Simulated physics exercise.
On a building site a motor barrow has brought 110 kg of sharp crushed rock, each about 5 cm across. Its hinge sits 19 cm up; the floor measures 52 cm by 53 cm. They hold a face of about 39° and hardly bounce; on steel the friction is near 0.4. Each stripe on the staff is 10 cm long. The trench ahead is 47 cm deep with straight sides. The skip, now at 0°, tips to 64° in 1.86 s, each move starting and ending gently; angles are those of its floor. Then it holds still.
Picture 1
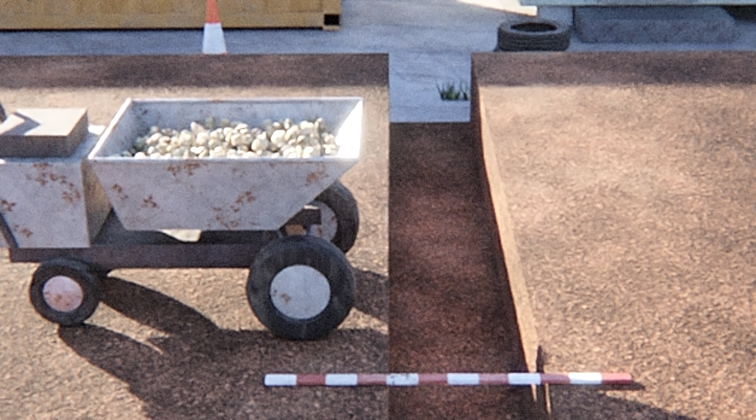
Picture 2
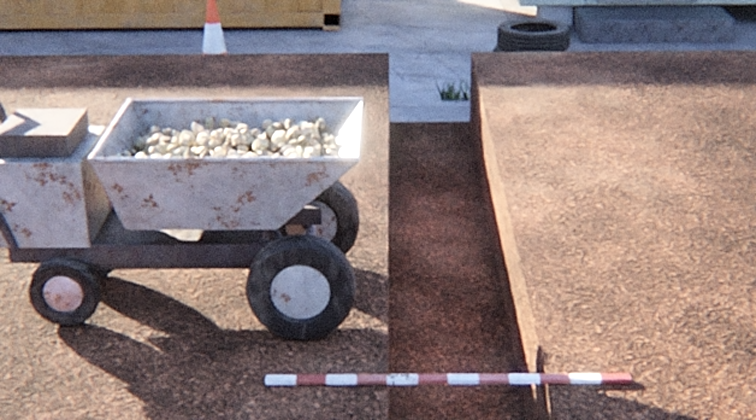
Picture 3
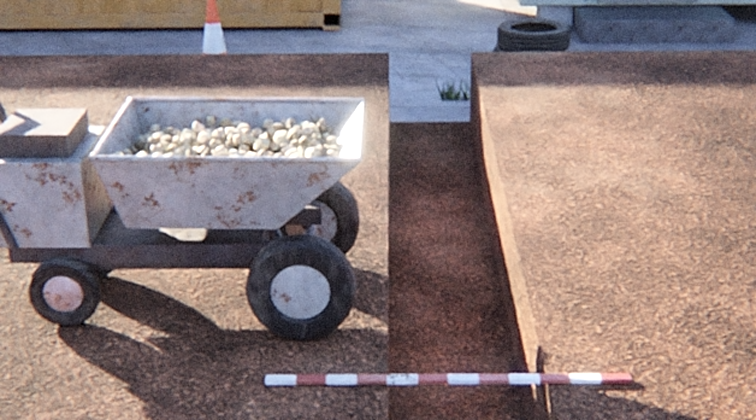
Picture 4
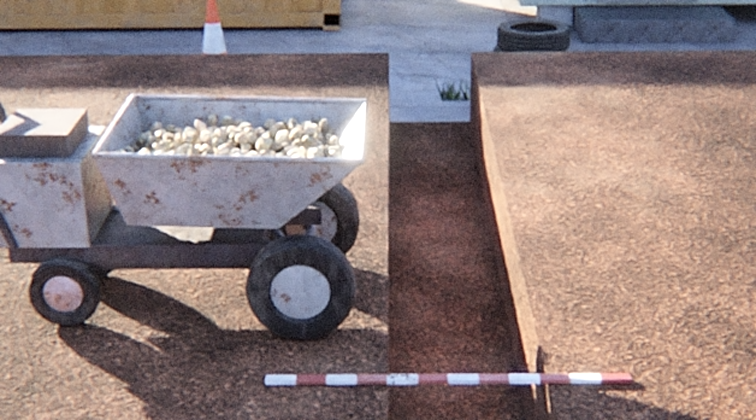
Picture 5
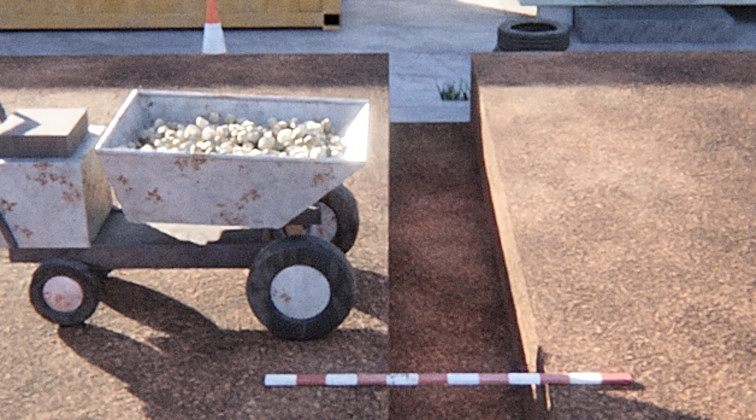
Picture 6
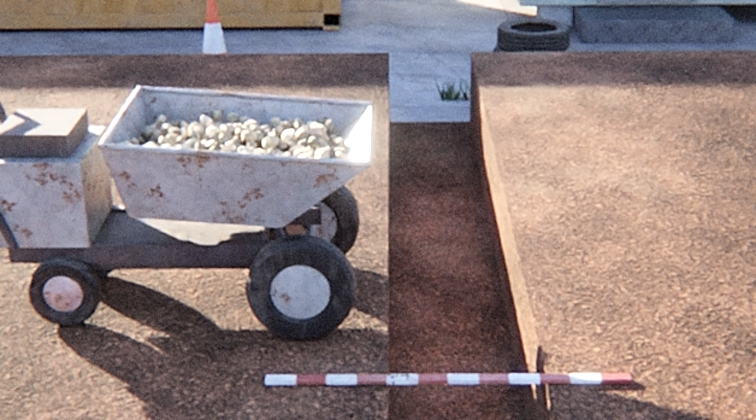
Rusty grey skip full of pale stones tilting slightly forward on a motor barrow standing beside a straight-sided trench.
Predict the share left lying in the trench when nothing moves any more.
Roughly 98 per cent ends in the trench.
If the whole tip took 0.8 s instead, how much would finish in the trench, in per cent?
In that case some 90 per cent.
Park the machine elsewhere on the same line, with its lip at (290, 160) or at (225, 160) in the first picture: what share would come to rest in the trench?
First some 100, then 55 per cent.
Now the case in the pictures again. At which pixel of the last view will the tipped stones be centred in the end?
Their middle is at about (484, 391).
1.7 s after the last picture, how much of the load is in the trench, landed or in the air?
About 25 per cent by then.
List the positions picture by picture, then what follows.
The skip is at 0°, its lip at (358, 160); the top of the load is at (271, 135), in the first frame.
The skip is at 0°, its lip at (359, 160); the top of the load is at (271, 135), in the second frame.
Lip at (360, 160), floor tilted 1°, highest stones at (252, 135), in the third frame.
Lip at (362, 161), floor tilted 2°, highest stones at (245, 134), in the fourth frame.
The skip is at 3°, its lip at (365, 163); the top of the load is at (215, 134), in the fifth frame.
Lip at (369, 165), floor tilted 4°, highest stones at (204, 131), in the sixth frame.
Then, 1.1 s after the last picture the floor is at 54°, 100 % in the skip; the foremost stones are at (431, 215).
Then, 1.7 s after the last picture the floor is at 64°, 75 % in the skip, 25 % in the trench; the foremost stones are at (522, 354).
Then, 2.0 s after the last picture the floor is at 64°, 42 % in the skip, 56 % in the trench, 2 % past the trench; the foremost stones are at (570, 292).
Then, 4.0 s after the last picture the floor is at 64°, 0 % in the skip, 98 % in the trench, 2 % past the trench; the foremost stones are at (580, 294).
